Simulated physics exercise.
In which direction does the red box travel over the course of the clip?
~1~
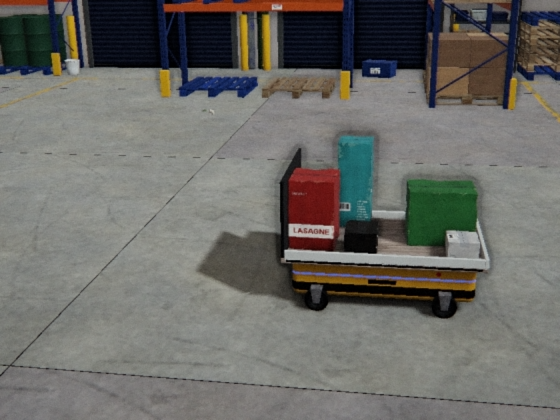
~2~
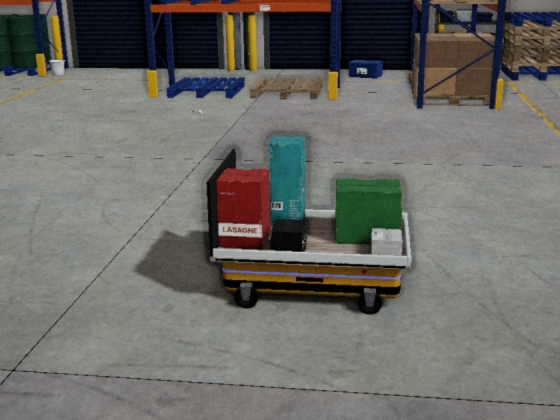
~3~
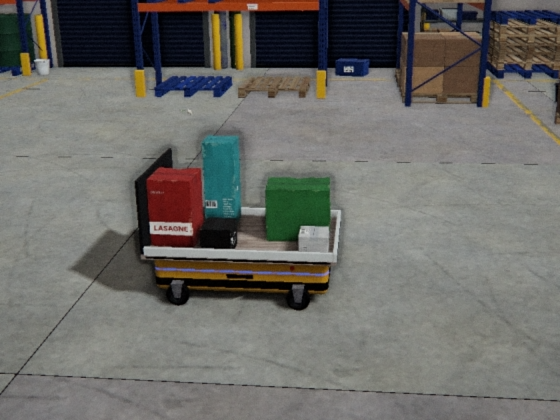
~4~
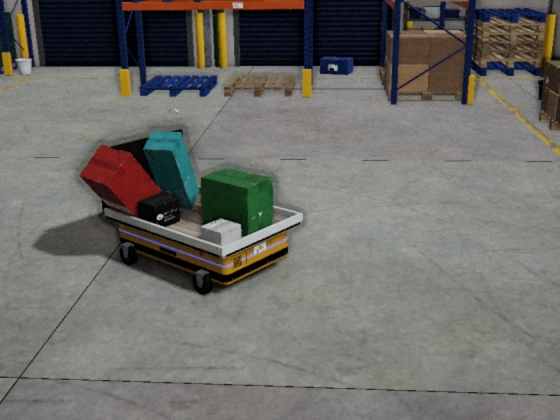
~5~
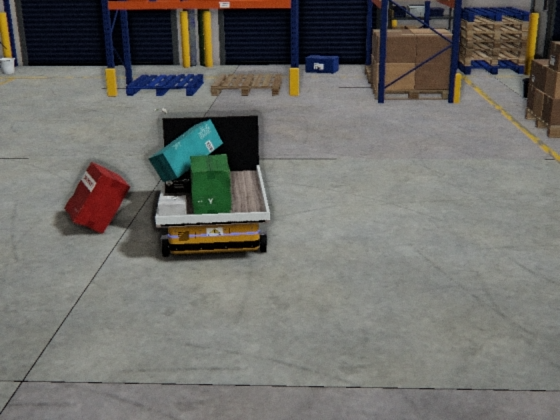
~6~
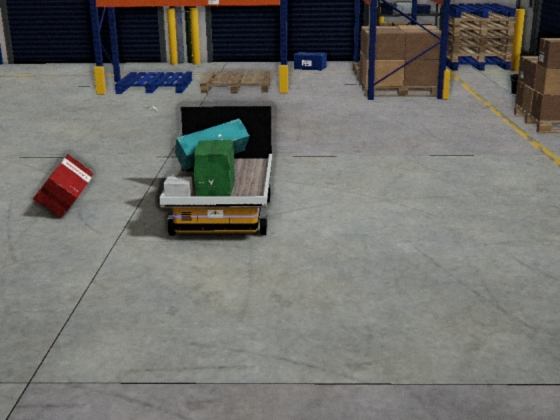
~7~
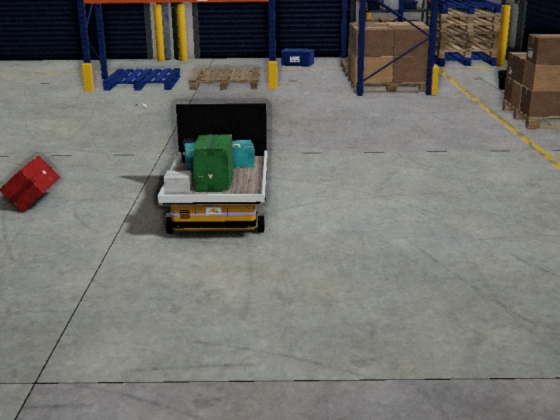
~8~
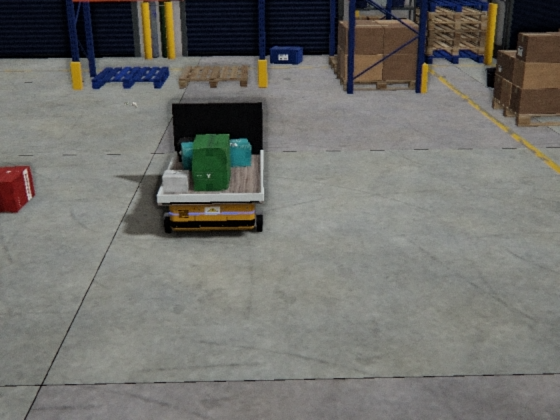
The red box moves to the left, first riding on the cart and then tumbling off it across the floor.
